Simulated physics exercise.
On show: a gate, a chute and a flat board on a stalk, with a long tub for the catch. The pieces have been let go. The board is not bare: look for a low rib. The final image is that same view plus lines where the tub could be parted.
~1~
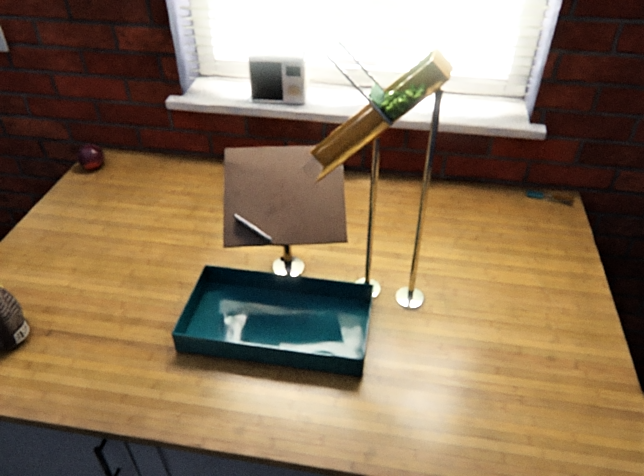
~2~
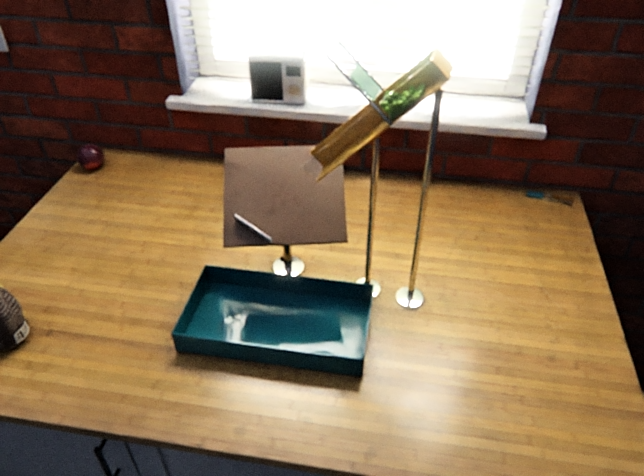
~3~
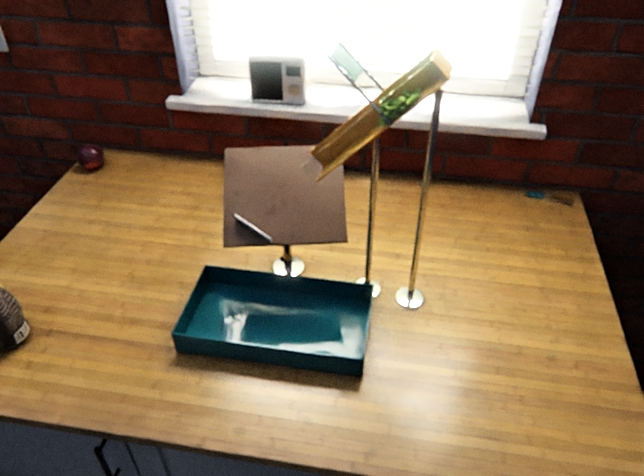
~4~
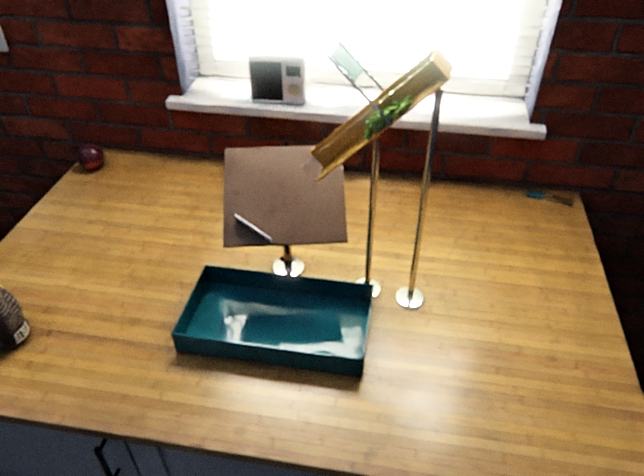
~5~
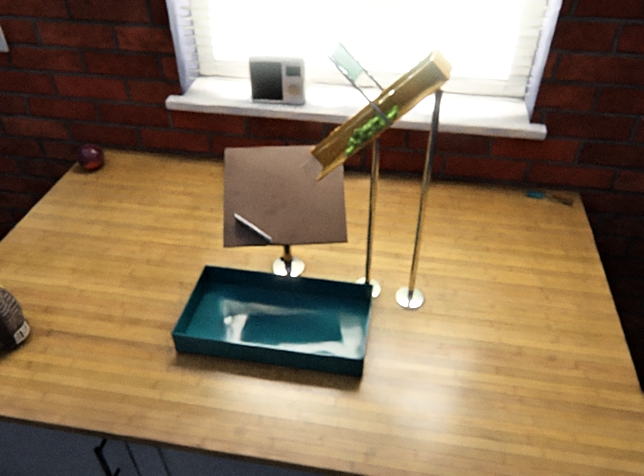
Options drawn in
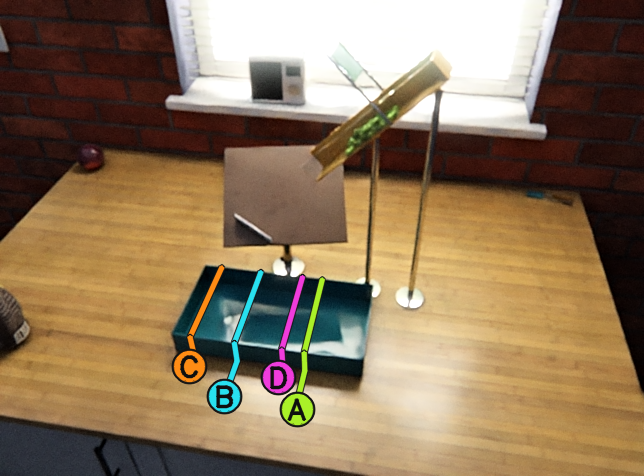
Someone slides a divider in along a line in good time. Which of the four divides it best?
Choose D.
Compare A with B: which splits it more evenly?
It is B.
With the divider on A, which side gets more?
More lands on the left.
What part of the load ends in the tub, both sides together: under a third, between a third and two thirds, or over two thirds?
Over two thirds.
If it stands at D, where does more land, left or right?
The left side.
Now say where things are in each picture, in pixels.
In the first picture, load behind the gate at (402, 102), dried peas; lip of the chute at (320, 175), sloping fairly steeply.
In the second picture, middle of the board at (284, 194), tilted fairly steeply; middle of its low edge at (286, 244); of its high edge at (283, 147).
In the third picture, front corners of the tub at (172, 333) and (363, 359), empty; front of the load at (382, 123).
In the fourth picture, middle of the load at (386, 119); its front at (370, 132), about a quarter of the way to the lip; rib from (235, 215) to (271, 239).
In the fifth picture, middle of the load at (370, 125); its front at (351, 147), about half of the way to the lip.
On the marked copy, line A crosses the front rim at (304, 351); line B crosses the front rim at (234, 342); line C crosses the front rim at (190, 336); line D crosses the front rim at (281, 348).
Choosing A, of what is caught, nearly all on the left of the divider, a stray few on the right.
Choosing B, of what is caught, about a quarter on the left of the divider, most on the right.
Choosing C, of what is caught, a small part on the left of the divider, nearly all on the right.
Choosing D, of what is caught, about two thirds on the left of the divider, about a third on the right.
